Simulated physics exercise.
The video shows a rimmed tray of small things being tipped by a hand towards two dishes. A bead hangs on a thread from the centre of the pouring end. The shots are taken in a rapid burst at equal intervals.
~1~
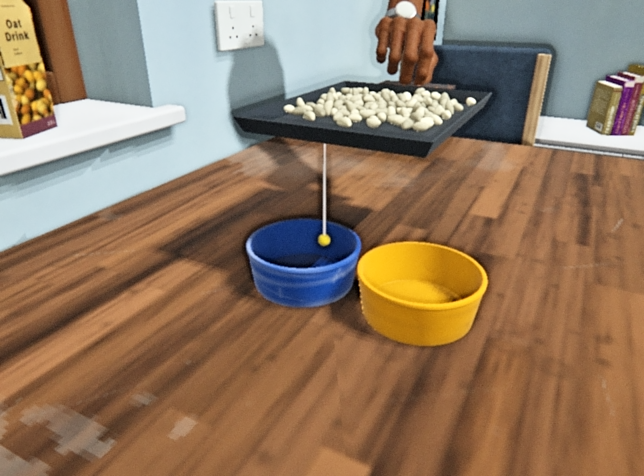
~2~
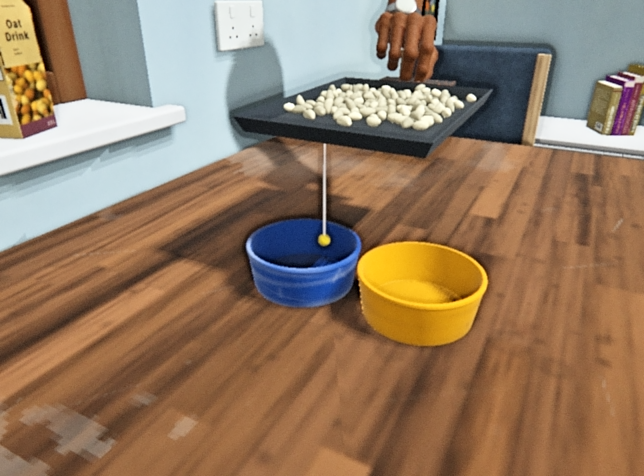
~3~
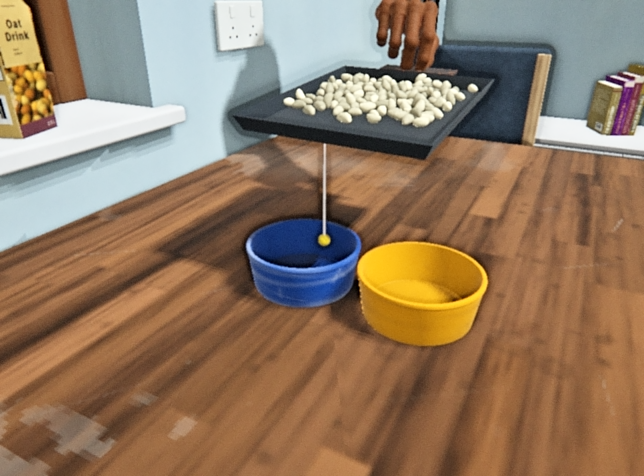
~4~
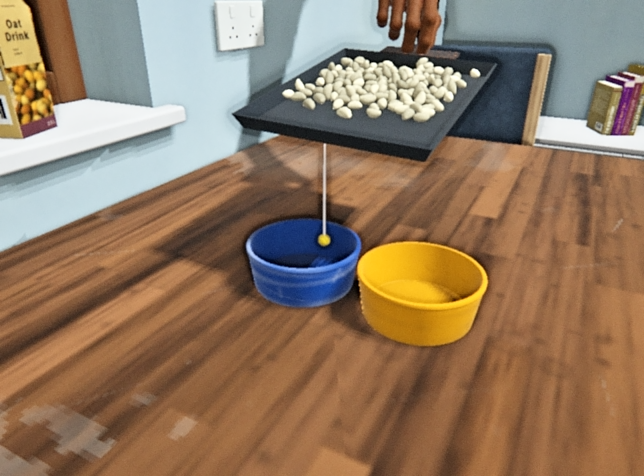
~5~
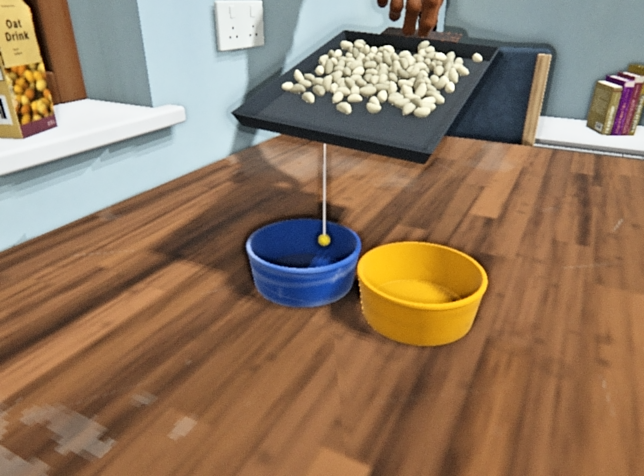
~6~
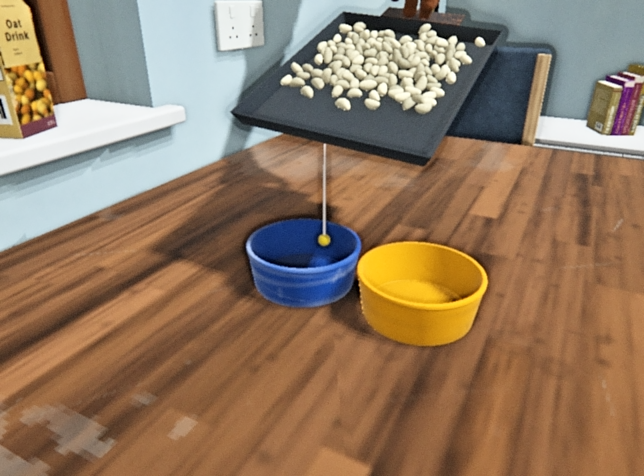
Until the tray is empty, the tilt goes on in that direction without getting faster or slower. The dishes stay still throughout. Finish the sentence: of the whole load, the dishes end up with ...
... less than half.
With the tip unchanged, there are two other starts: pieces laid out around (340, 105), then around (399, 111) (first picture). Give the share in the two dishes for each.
Around 30 percent the first time and around 20 percent the second time.
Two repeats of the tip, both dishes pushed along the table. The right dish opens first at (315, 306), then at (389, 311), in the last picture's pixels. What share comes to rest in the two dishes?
First placement: Some 40 %; second placement: Some 90 %.
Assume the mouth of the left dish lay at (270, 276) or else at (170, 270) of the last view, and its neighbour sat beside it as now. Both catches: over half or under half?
Well, a majority share the first time and a minority share the next.
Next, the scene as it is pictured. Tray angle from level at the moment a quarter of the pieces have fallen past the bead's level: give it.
Roughly 65 degrees.
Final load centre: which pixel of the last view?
Somewhere around (352, 360) in the final view.
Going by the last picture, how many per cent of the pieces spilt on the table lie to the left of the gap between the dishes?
Looks to be around 60 per cent of the spill.
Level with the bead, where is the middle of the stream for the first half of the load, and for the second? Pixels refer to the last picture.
At (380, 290) for the first part, then at (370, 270) for the others.
Soon, tray tipped steeply; about half on the tray; a small part outside both; about a third in the air.
A while on, tray tipped right over; about a quarter in the right dish; most outside both; a small part in the air.
Towards the end, tray tipped past a quarter turn; about a quarter in the right dish; most outside both.
Finally, tray tipped past a quarter turn; about a quarter in the right dish; none in the left dish; most outside both.
